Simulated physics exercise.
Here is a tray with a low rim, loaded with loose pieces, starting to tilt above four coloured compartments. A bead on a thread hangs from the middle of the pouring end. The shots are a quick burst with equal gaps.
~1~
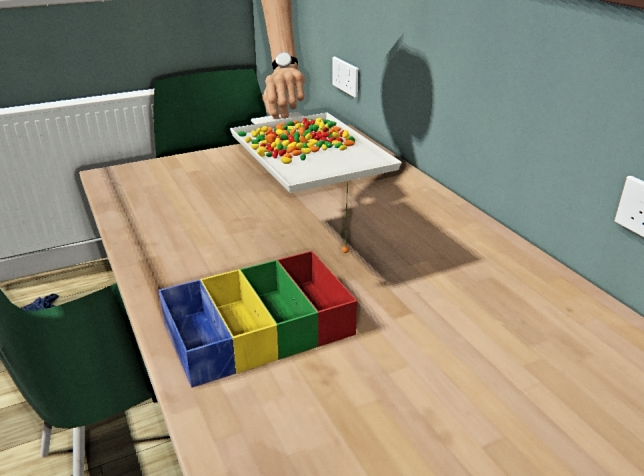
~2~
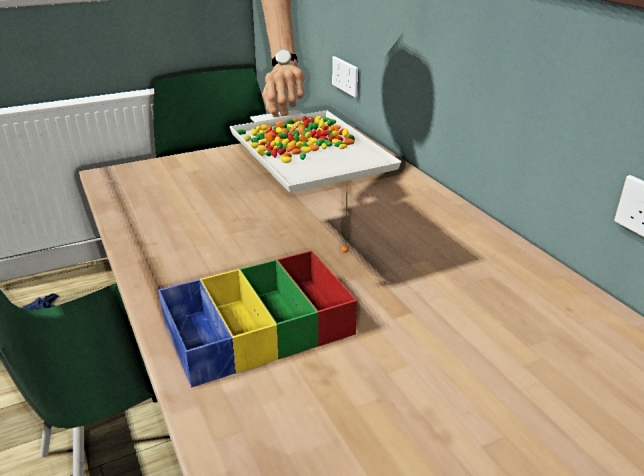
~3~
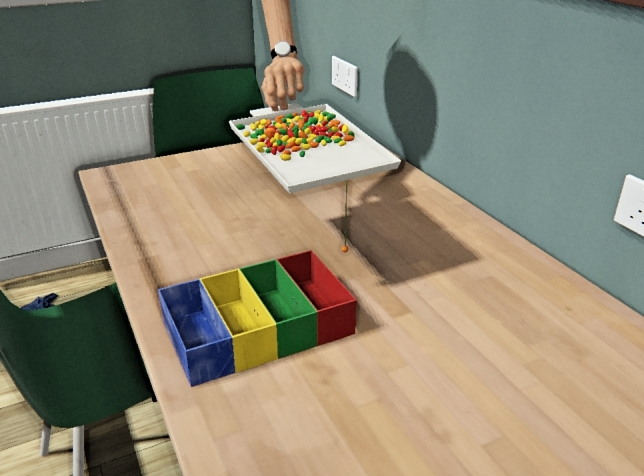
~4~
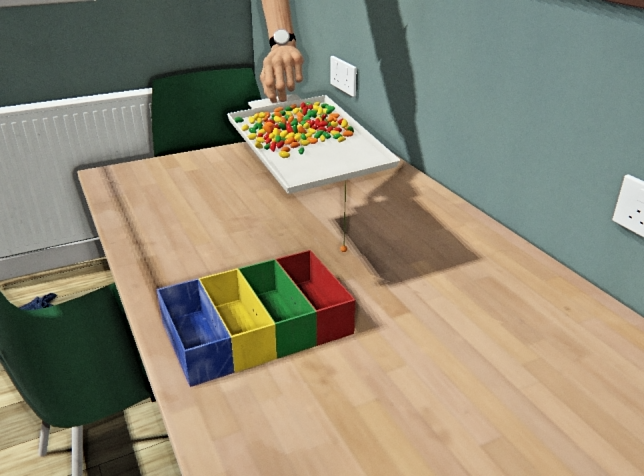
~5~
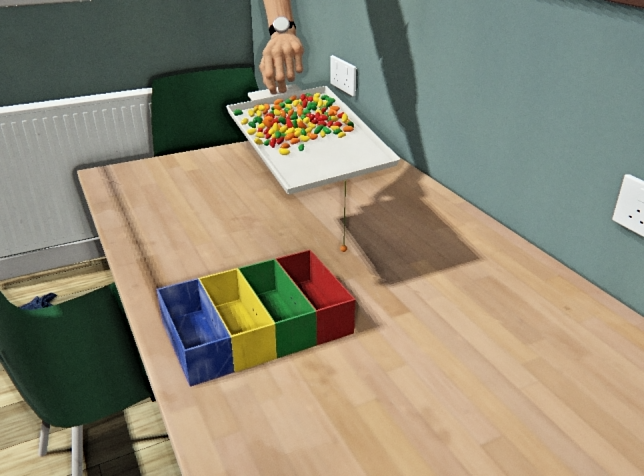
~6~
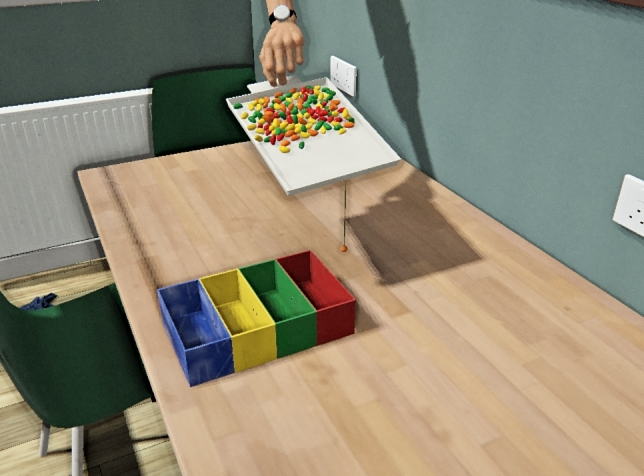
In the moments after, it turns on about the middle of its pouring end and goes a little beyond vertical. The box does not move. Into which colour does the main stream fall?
The red cell gets the most.
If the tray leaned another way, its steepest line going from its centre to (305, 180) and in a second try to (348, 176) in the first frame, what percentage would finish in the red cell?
Near 50 % and 10 %.
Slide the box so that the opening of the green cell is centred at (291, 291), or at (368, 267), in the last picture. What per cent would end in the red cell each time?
In turn 40 and 0 in a hundred.
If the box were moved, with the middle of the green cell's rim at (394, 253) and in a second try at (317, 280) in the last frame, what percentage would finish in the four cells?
Roughly 60 per cent, and 90 per cent.
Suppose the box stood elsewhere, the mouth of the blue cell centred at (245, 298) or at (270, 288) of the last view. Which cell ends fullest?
First the cell in green, then yellow.
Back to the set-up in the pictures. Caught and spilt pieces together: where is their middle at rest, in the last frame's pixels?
Roughly at (328, 311).
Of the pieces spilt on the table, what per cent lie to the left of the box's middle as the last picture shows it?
About 0 per cent.
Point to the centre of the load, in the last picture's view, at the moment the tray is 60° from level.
Near (321, 161).
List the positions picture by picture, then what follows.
Corners of the pouring end near (290, 184) and (399, 162), level; middle of the load near (302, 139), jelly beans; bead on its thread near (346, 250); blue cell near (211, 359); yellow cell near (256, 345); green cell near (298, 332); red cell near (337, 320), in the first picture.
Corners of the pouring end near (290, 184) and (398, 161), level; middle of the load near (302, 138), in the second picture.
Corners of the pouring end near (289, 185) and (398, 160), tipped barely, lowest at the left corner; middle of the load near (302, 133), in the third picture.
Corners of the pouring end near (288, 186) and (397, 159), tipped a little, lowest at the left corner; middle of the load near (300, 128), in the fourth picture.
Corners of the pouring end near (288, 187) and (397, 158), tipped a little, lowest at the left corner; middle of the load near (300, 122), in the fifth picture.
Corners of the pouring end near (289, 189) and (398, 158), tipped clearly, lowest at the left corner; middle of the load near (295, 112); blue cell near (210, 358); yellow cell near (254, 345); green cell near (296, 332); red cell near (336, 319), in the sixth picture.
Shortly afterwards, tray tipped steeply; the bulk on the tray; a little in the red cell; only a few in the green cell; a little falling or outside the box.
Next, tray tipped right over; near two thirds on the tray; a little in the red cell; only a few in the green cell; a little falling or outside the box.
Some moments later, tray tipped past a quarter turn; near half in the red cell; a little in the green cell; near a third falling or outside the box.
In the end, tray tipped past a quarter turn; near half in the red cell; a little in the green cell; none at all in the blue cell; none at all in the yellow cell; near a third outside the box.
